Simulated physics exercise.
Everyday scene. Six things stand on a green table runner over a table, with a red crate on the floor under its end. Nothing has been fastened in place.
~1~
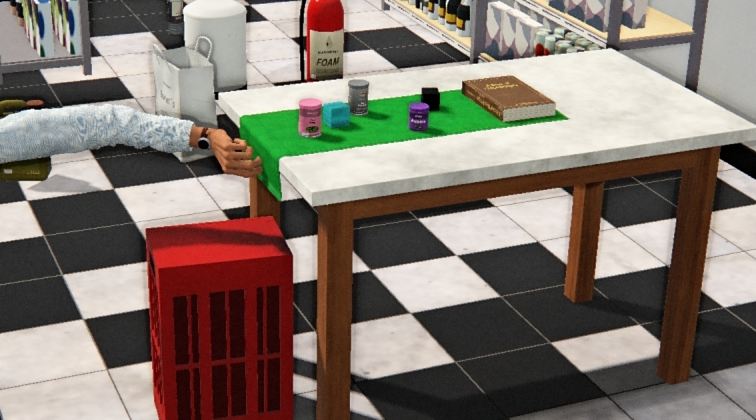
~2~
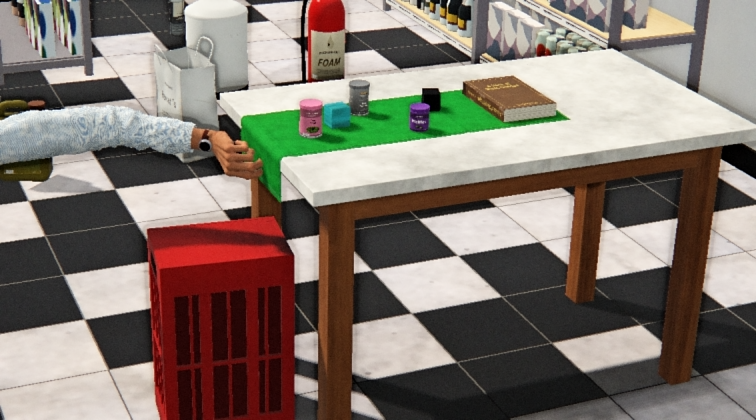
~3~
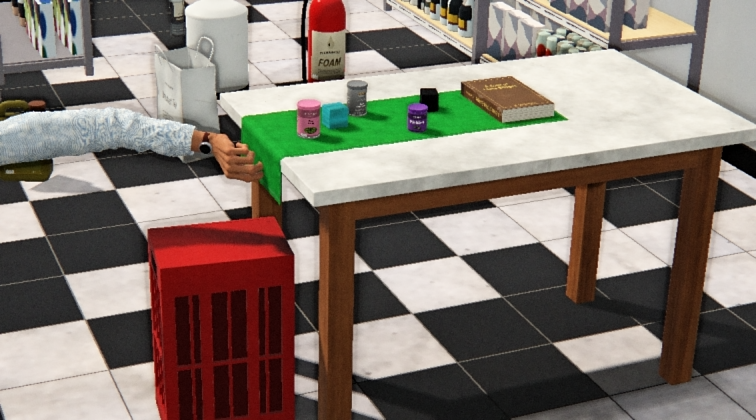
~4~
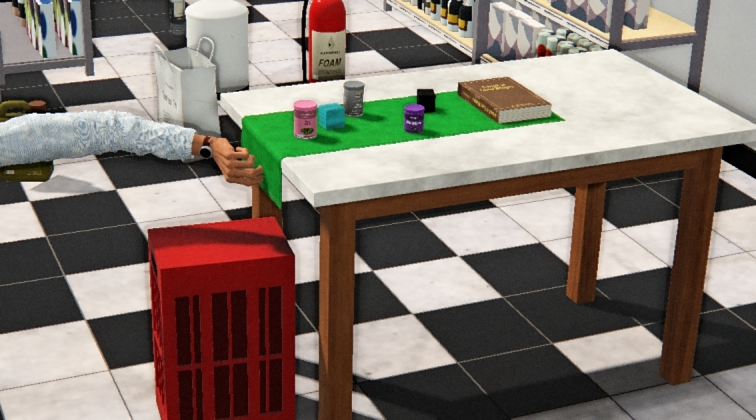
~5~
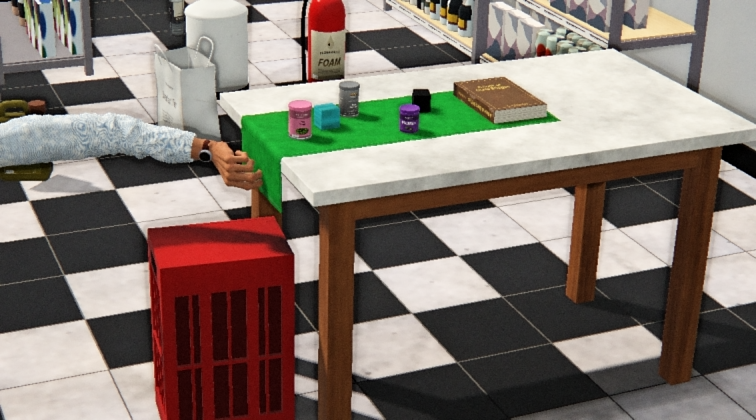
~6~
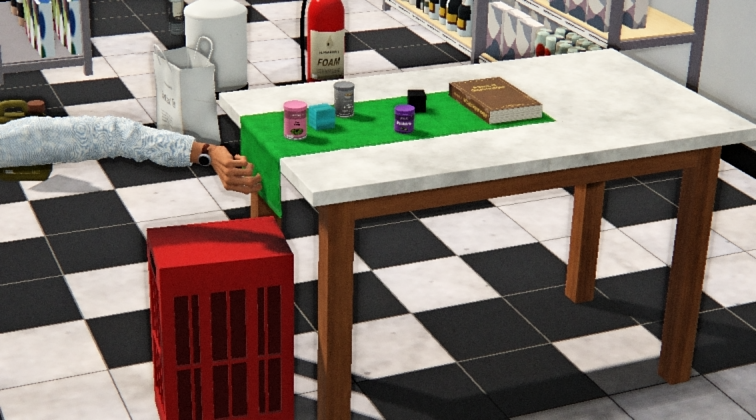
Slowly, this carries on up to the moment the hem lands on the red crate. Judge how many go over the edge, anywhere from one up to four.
Yeah well, the pull sends off one piece and stops there.
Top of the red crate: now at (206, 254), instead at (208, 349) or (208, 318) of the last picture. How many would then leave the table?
Numbers: 4; 3.
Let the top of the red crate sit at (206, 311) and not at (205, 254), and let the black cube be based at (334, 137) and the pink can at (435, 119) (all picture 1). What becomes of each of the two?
So the black cube leaves, and the pink can stays there.
A little later, hem near (260, 211); all still up.
Next, hem on the crate; pink can gone.
When it is over, hem on the crate; pink can gone. It carries off one.
